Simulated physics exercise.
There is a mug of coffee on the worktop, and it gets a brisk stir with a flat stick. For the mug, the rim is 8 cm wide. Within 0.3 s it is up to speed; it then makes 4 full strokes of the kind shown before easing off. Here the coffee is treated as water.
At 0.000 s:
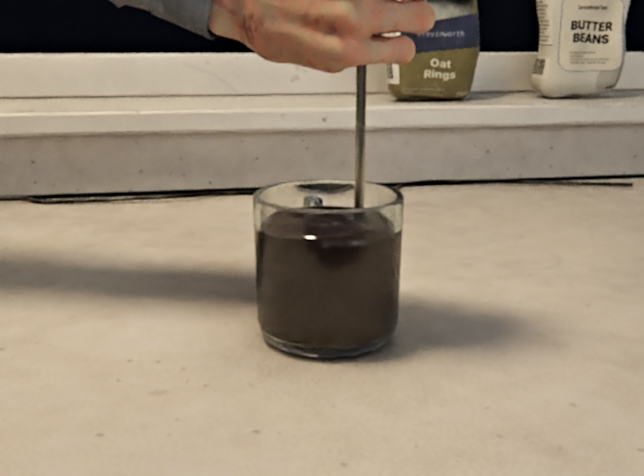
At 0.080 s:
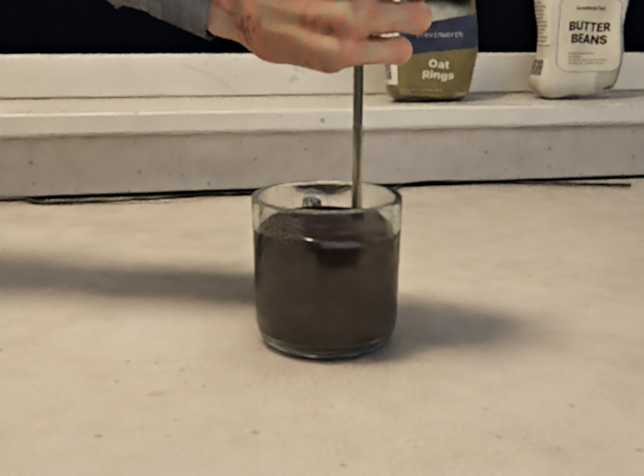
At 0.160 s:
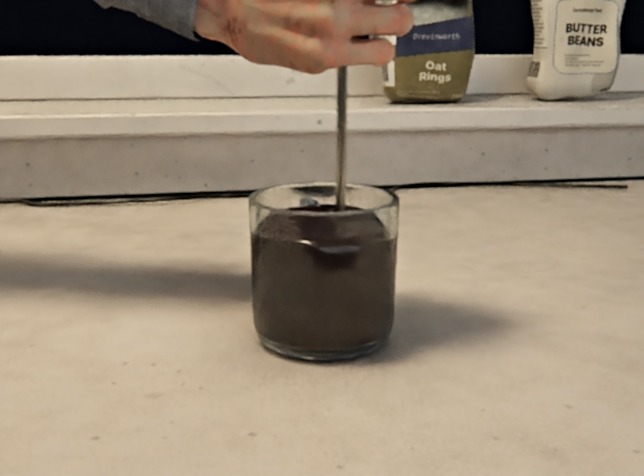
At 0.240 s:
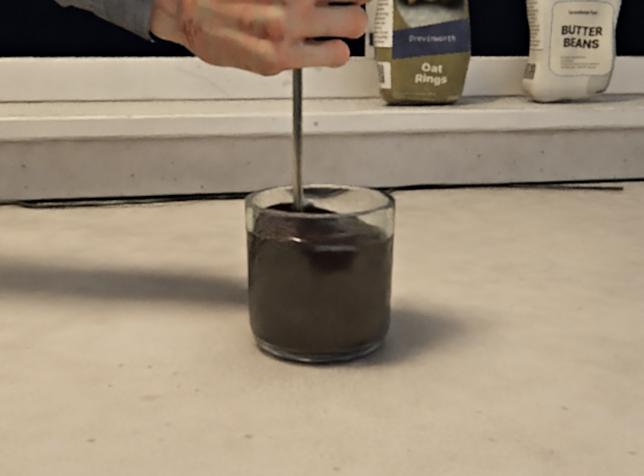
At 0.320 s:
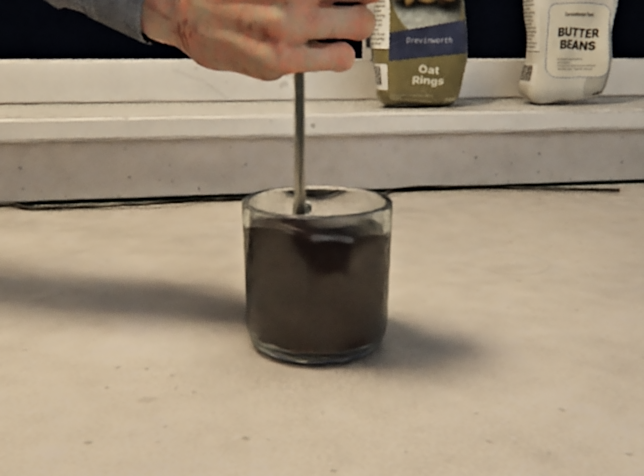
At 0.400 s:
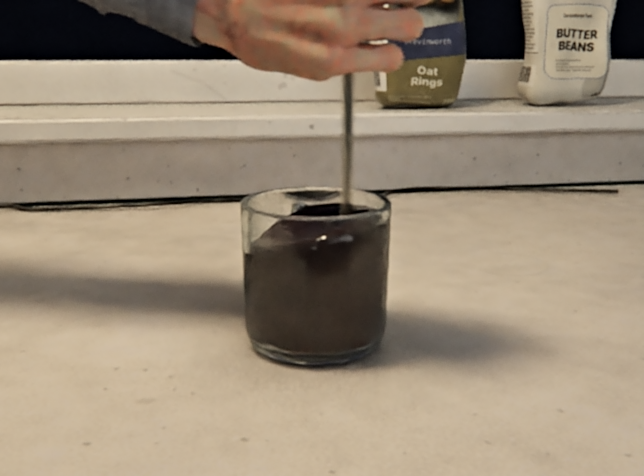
A clear glass mug of dark coffee stands on a pale worktop, seen from the front and slightly above. A hand reaches in from the upper left holding a thin, dark upright stick, with an oat rings package and a white butter beans container behind. The hand sweeps the stick left, then back right, and the coffee's surface tilts, while the view shifts slightly.
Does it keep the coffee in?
The liquid escapes.
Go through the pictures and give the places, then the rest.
The stem is at (361, 103); surface from (260, 225) to (394, 219); the rim runs from (256, 201) to (398, 195), in the first picture.
The stem is at (358, 103); surface from (259, 225) to (393, 219), in the second picture.
The stem is at (342, 103); surface from (255, 226) to (390, 221), in the third picture.
The stem is at (297, 105); surface from (251, 220) to (385, 227), in the fourth picture.
The stem is at (300, 112); surface from (249, 219) to (384, 218), in the fifth picture.
The stem is at (348, 111); surface from (248, 242) to (383, 207), in the sixth picture.
By 0.65 s 0 ml is over the rim.
By 0.91 s 0 ml is over the rim.
By 1.16 s 4 ml is over the rim.
By 1.42 s 5 ml is over the rim.
At rest 5 ml is over the rim.
